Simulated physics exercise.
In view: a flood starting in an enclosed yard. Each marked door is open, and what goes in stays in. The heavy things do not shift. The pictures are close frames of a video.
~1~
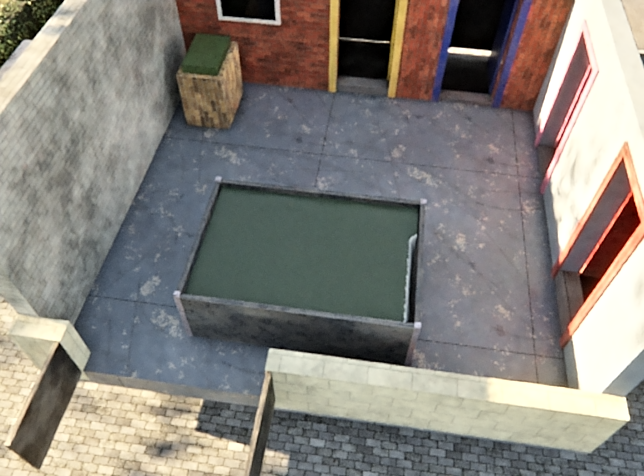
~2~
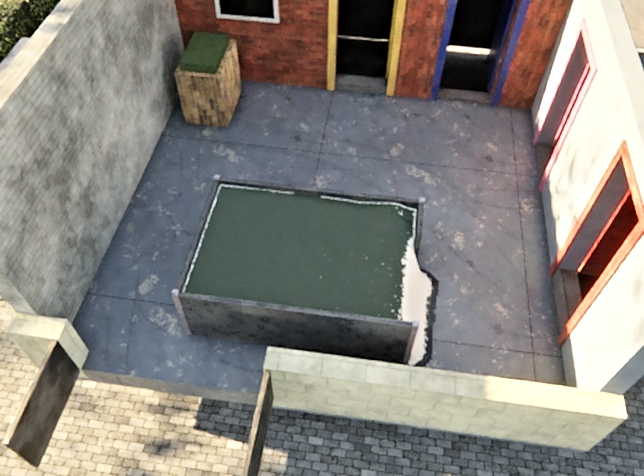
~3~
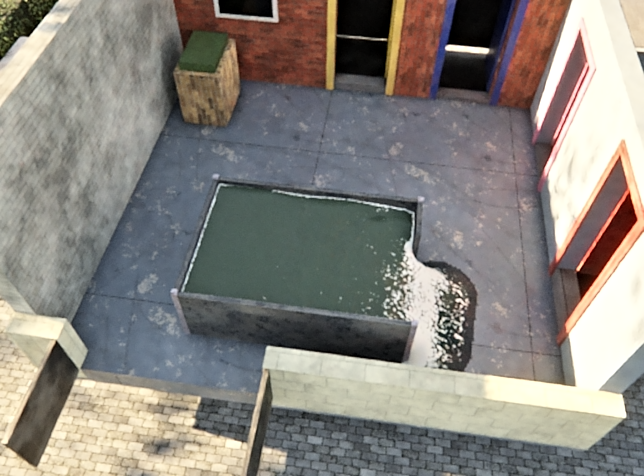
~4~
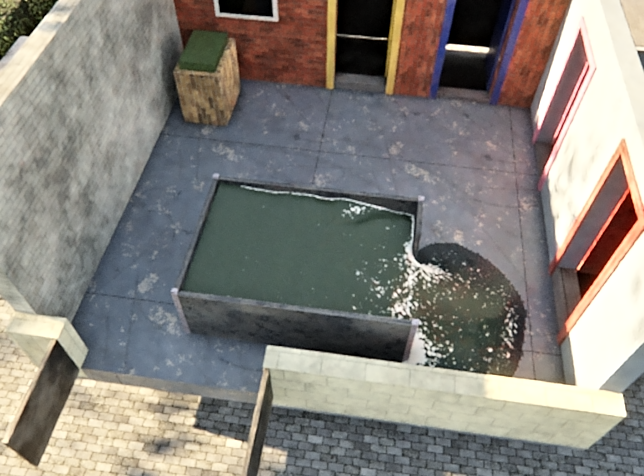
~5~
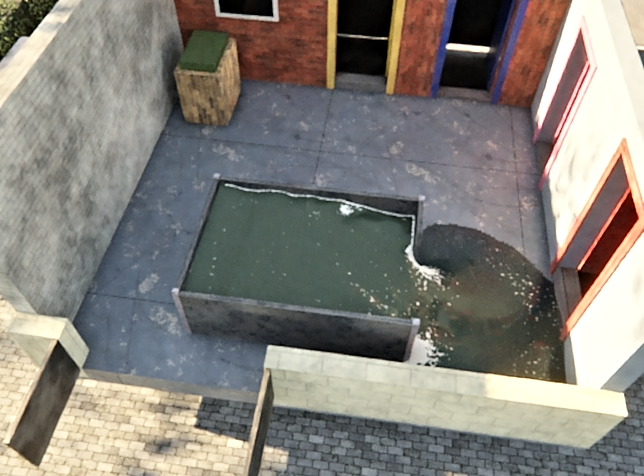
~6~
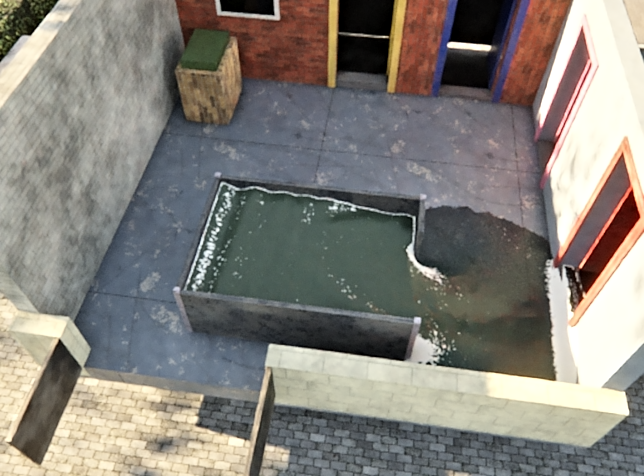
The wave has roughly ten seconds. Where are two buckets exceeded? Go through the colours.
One by one: The blue door floods; the yellow door holds within the limit; the red door floods; the pink door floods.
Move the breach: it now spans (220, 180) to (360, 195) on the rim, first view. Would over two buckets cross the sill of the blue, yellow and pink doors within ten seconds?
One by one: Blue takes more; yellow goes over; pink goes over.
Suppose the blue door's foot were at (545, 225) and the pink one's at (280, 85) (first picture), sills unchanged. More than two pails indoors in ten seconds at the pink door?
My reading: Pink passes that mark.
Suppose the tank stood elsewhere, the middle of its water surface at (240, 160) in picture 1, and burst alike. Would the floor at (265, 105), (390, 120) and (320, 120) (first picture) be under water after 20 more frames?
In turn: Dry, covered, free of water.
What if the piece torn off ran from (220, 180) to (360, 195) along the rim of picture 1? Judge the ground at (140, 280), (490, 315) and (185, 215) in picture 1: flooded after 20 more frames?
One after the other: Wet, clear, flooded.
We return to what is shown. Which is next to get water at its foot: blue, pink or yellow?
I say the pink-painted one.
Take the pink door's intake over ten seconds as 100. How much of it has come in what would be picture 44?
Roughly 45 per cent.
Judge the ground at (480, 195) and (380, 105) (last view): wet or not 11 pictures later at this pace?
In turn: Under water, clear.
A moment on, water covers 20 % of the floor; the blue door not reached, the yellow door not reached, the red door over two buckets in, the pink door wet at the sill, nothing in.
Next, water covers 30 % of the floor; the blue door not reached, the yellow door not reached, the red door far over two buckets in, the pink door wet at the sill, nothing in.
Then, water covers 55 % of the floor; the blue door over two buckets in, the yellow door wet at the sill, nothing in, the red door far over two buckets in, the pink door under two buckets in.
Later, water covers 80 % of the floor; the blue door far over two buckets in, the yellow door wet at the sill, nothing in, the red door far over two buckets in, the pink door under two buckets in.
In the end, water covers 95 % of the floor; the blue door far over two buckets in, the yellow door wet at the sill, nothing in, the red door far over two buckets in, the pink door over two buckets in.
